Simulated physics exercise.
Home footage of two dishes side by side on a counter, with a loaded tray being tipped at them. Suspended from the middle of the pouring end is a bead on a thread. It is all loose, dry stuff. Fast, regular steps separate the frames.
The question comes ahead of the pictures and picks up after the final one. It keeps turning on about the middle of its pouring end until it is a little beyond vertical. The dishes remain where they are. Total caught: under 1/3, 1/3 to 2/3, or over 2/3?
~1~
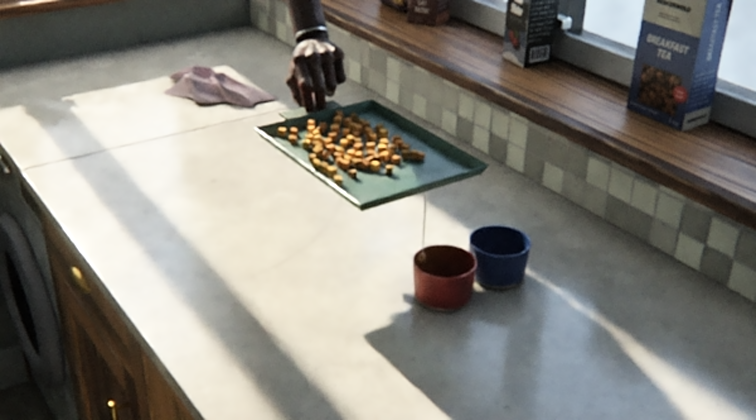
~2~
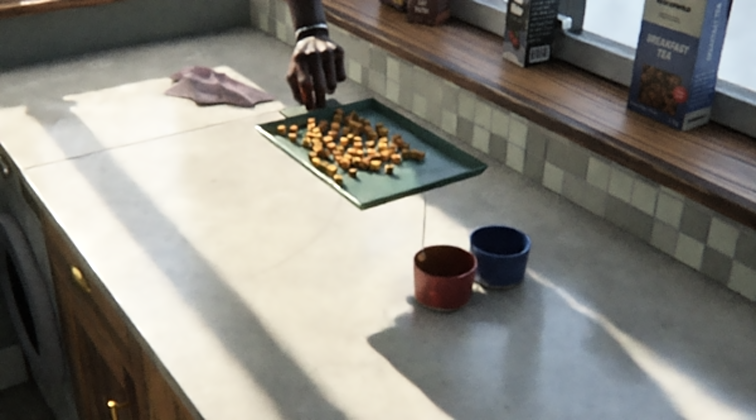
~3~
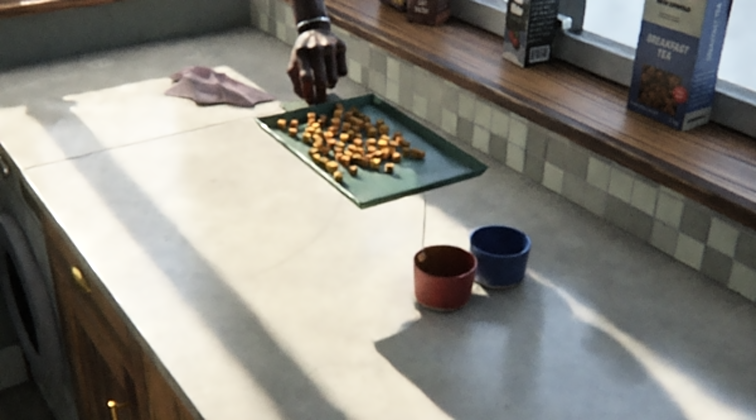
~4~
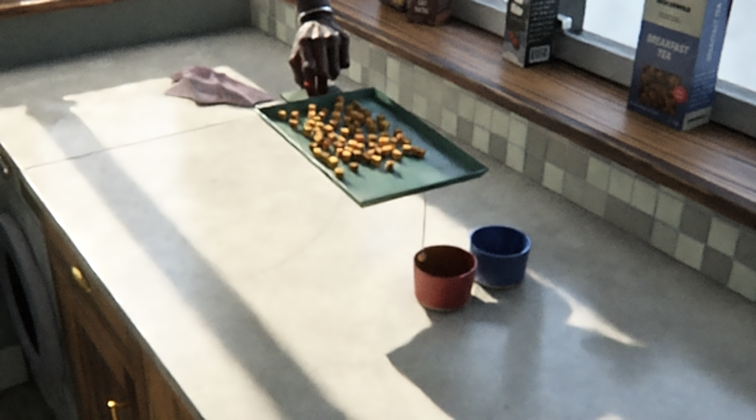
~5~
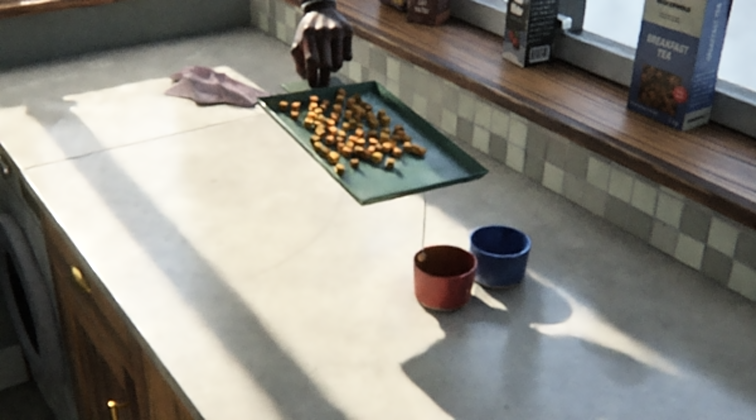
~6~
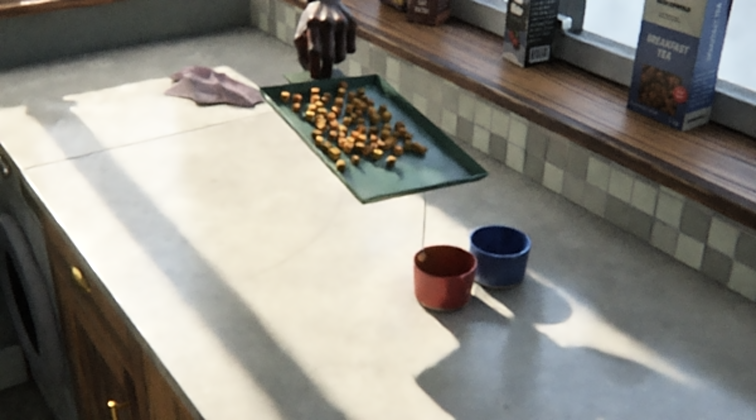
1/3 to 2/3.
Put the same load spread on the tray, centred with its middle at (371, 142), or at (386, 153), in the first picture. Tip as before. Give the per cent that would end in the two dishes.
Around 60 percent the first time, around 80 percent the second.
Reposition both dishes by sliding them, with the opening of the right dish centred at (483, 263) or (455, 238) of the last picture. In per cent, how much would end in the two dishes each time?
60 and 10 in a hundred.
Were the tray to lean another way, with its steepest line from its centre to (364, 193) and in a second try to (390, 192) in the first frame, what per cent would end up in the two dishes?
The first try yields 0 percent and the second 0 percent.
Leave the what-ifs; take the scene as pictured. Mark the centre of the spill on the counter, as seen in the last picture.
The centre sits near (526, 312).
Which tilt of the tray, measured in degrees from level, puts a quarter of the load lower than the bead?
55°.
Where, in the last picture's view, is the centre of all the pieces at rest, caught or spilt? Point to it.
Around (488, 281).
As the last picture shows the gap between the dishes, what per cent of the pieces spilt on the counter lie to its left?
Estimate: Near 10 per cent.
Soon, tray tipped steeply; about two thirds on the tray; a stray few in the left dish; a small part in the right dish; a small part outside both; about a quarter in the air.
A while on, tray tipped right over; a small part on the tray; a small part in the left dish; about a quarter in the right dish; about a third outside both; about a quarter in the air.
Towards the end, tray tipped past a quarter turn; about a quarter in the left dish; about a quarter in the right dish; about half outside both.
Finally, tray tipped past a quarter turn; about a quarter in the left dish; about a quarter in the right dish; about half outside both.
